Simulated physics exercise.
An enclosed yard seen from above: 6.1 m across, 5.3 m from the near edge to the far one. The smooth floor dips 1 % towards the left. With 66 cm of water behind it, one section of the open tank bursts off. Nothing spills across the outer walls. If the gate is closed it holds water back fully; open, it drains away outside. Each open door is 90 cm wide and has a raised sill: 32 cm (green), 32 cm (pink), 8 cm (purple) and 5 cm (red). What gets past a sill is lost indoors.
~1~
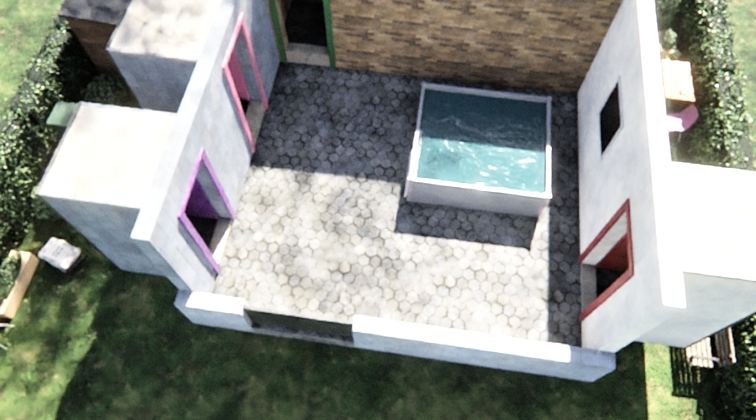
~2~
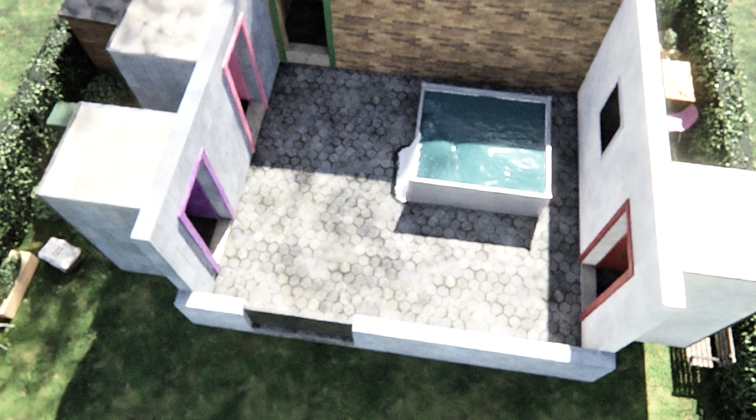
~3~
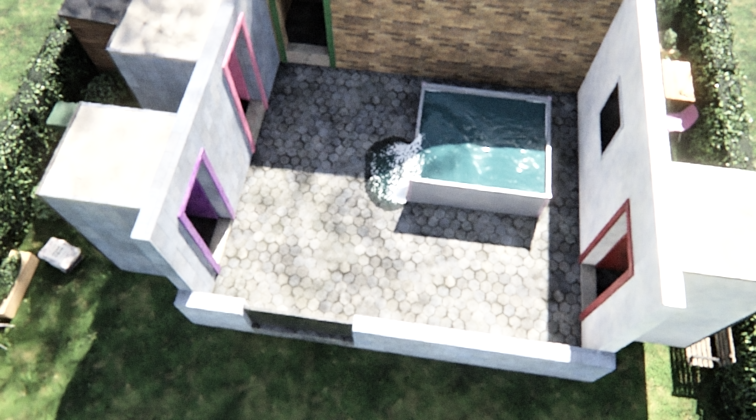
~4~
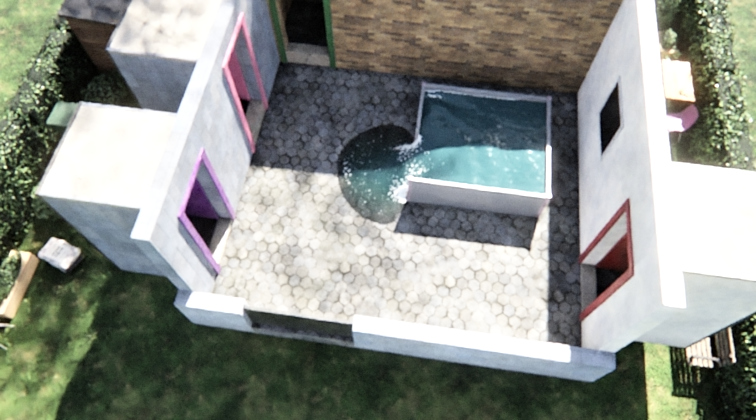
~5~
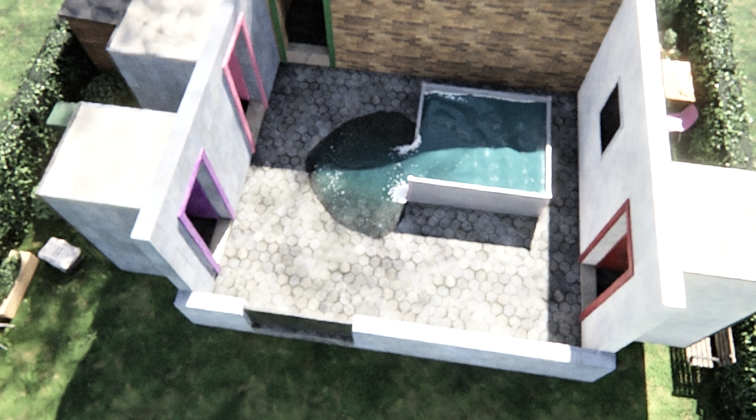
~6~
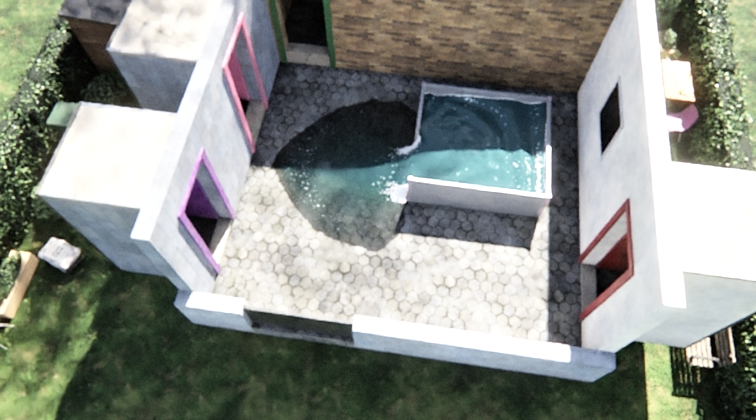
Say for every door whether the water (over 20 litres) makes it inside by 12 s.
Door by door: At the green door it keeps below the limit; at the pink door it stays under the limit; at the purple door it passes the limit; at the red door it goes over the limit.
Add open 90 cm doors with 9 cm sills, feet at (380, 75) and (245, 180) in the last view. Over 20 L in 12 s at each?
In that order: Under, over.
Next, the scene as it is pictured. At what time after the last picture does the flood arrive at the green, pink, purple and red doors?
Green 0.9 s, pink 0.2 s, purple 0.7 s, red 5.0 s.
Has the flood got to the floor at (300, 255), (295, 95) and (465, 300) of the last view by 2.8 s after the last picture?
In that order: Flooded, flooded, not reached.
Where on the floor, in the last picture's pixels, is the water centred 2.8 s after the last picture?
Near (379, 172).
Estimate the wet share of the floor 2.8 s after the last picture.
Near 50 per cent is wet.
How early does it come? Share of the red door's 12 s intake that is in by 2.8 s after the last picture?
Some 0 per cent by then.
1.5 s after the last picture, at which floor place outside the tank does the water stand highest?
Around (209, 306).
Then, 0.7 s after the last picture water covers 35 % of the floor and is deepest (39 cm) near (403, 179); green door not reached, pink door 24 cm at the sill, 0 L in, purple door 7 cm at the sill, 0 L in, red door not reached.
Then, 1.5 s after the last picture water covers 45 % of the floor and is deepest (47 cm) near (209, 306); green door 17 cm at the sill, 0 L in, pink door 30 cm at the sill, 0 L in, purple door 21 cm at the sill, 28 L in, red door not reached.
Then, 2.8 s after the last picture water covers 50 % of the floor and is deepest (28 cm) near (212, 296); green door 23 cm at the sill, 0 L in, pink door 21 cm at the sill, 0 L in, purple door 18 cm at the sill, 88 L in, red door not reached.
Then, 6.3 s after the last picture water covers 100 % of the floor and is deepest (18 cm) near (209, 306); green door 12 cm at the sill, 0 L in, pink door 13 cm at the sill, 0 L in, purple door 16 cm at the sill, 205 L in, red door 9 cm at the sill, 8 L in.
Then, 11.3 s after the last picture water covers 100 % of the floor and is deepest (12 cm) near (425, 337); green door 9 cm at the sill, 0 L in, pink door 8 cm at the sill, 0 L in, purple door 12 cm at the sill, 272 L in, red door 7 cm at the sill, 55 L in.
